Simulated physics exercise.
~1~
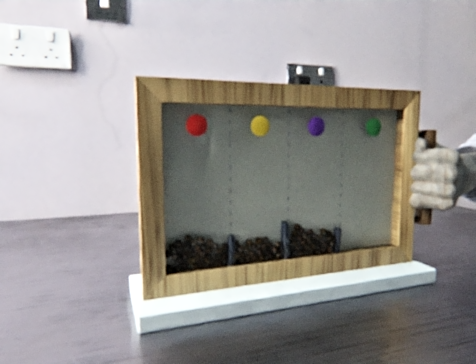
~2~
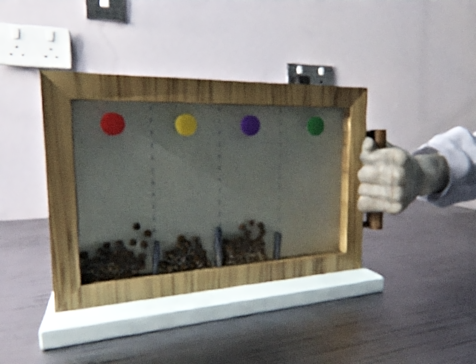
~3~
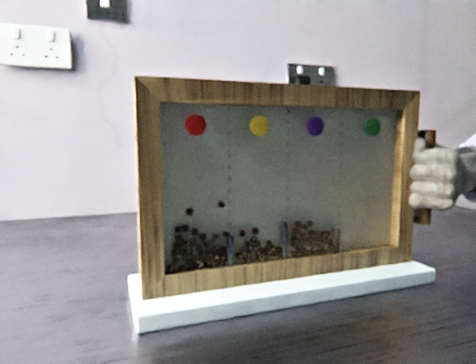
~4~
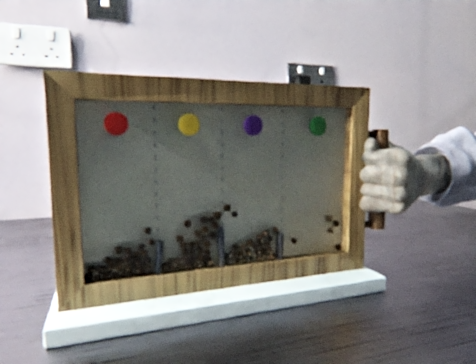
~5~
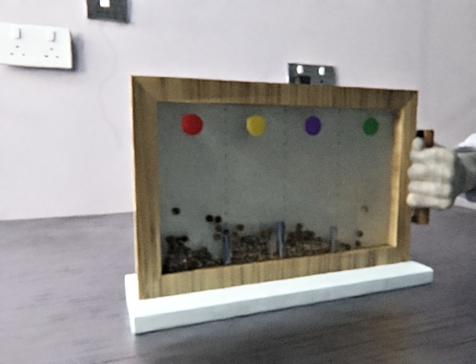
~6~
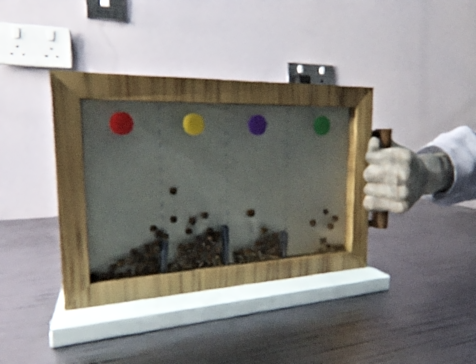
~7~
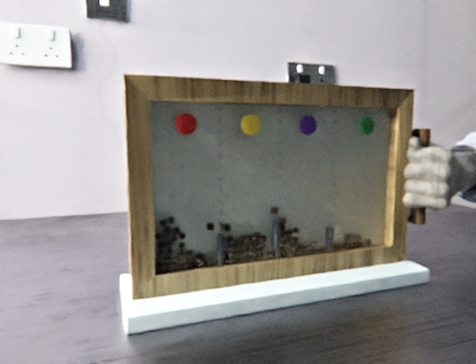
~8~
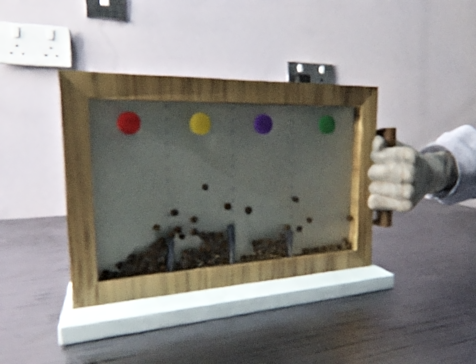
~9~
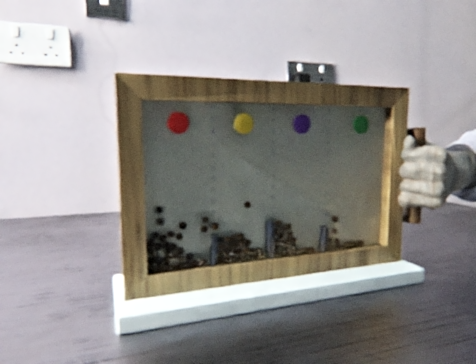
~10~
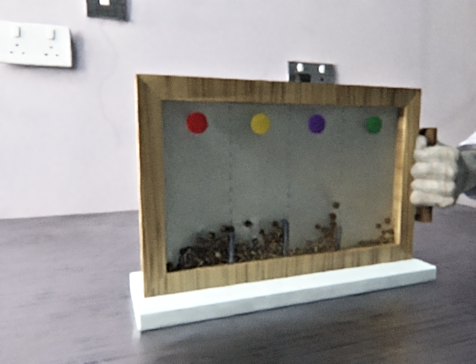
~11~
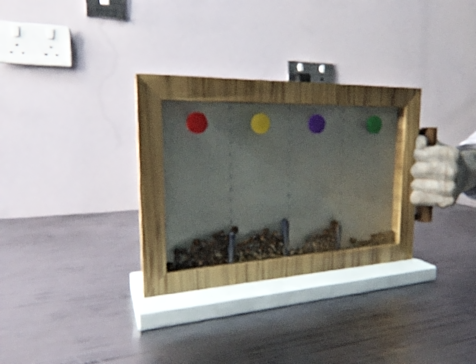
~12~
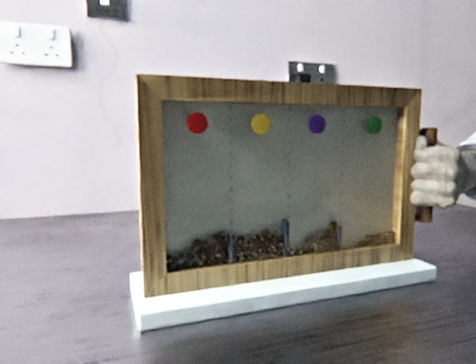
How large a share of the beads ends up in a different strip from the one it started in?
A middling share of the beads changes strip, more than just a few but well short of half.
